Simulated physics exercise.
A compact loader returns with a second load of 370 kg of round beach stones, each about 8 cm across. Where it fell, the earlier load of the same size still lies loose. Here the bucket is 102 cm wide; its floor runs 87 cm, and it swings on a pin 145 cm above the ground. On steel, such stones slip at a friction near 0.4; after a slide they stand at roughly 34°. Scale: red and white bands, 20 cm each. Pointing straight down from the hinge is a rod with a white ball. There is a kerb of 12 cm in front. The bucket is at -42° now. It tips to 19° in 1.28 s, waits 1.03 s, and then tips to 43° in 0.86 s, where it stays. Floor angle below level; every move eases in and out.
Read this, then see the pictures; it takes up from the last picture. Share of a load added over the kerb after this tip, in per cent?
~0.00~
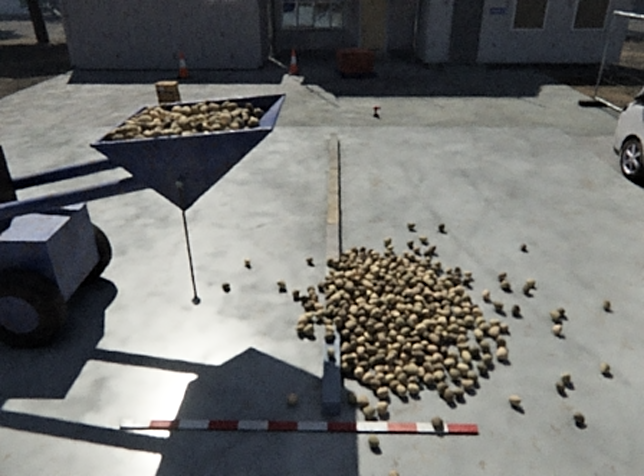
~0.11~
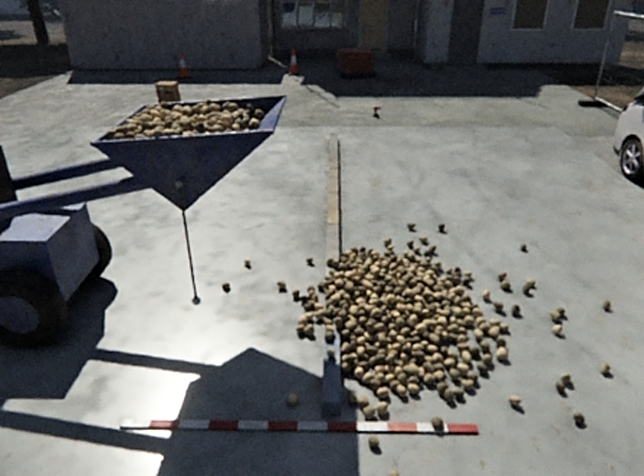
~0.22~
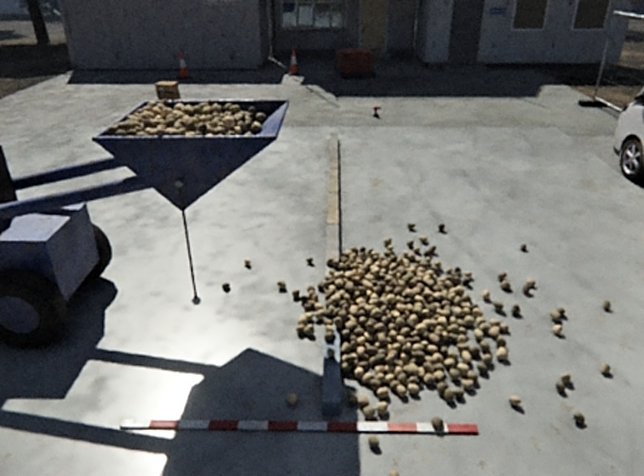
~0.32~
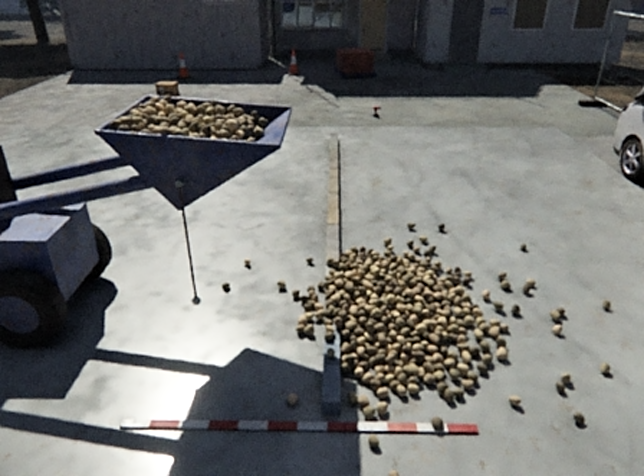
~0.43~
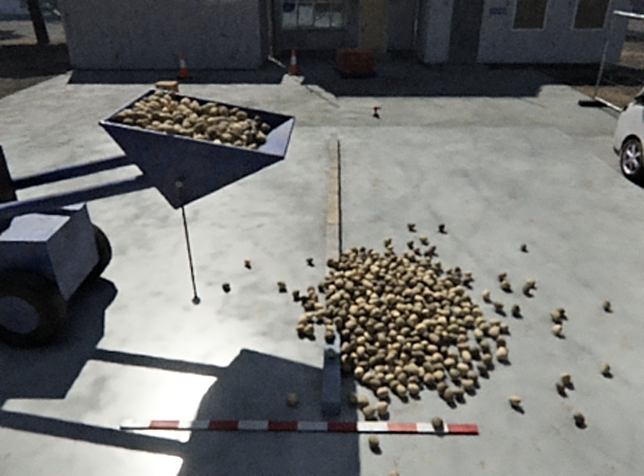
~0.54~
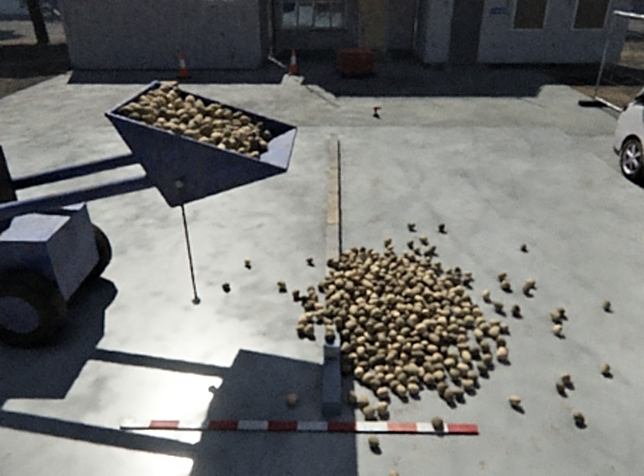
Some 46 %.
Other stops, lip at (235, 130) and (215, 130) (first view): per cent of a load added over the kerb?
Some 15 percent first and 5 percent second.
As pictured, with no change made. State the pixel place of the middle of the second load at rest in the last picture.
Around (329, 298).
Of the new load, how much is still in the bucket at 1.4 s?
Some 85 %, roughly, is held.
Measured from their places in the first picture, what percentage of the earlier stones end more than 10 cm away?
15 per cent.
After 1.0 s the floor is at 9°; in per cent of one load, 100 in the bucket, 7 on this side of the kerb, 93 over the kerb; the foremost stones are at (556, 303).
After 1.4 s the floor is at 19°; in per cent of one load, 86 in the bucket, 21 on this side of the kerb, 93 over the kerb; the foremost stones are at (556, 303).
After 3.6 s the floor is at 43°; in per cent of one load, 0 in the bucket, 62 on this side of the kerb, 138 over the kerb; the foremost stones are at (556, 303).
After 6.2 s the floor is at 43°; in per cent of one load, 0 in the bucket, 62 on this side of the kerb, 138 over the kerb; the foremost stones are at (556, 303). Net gain over the kerb, 46.
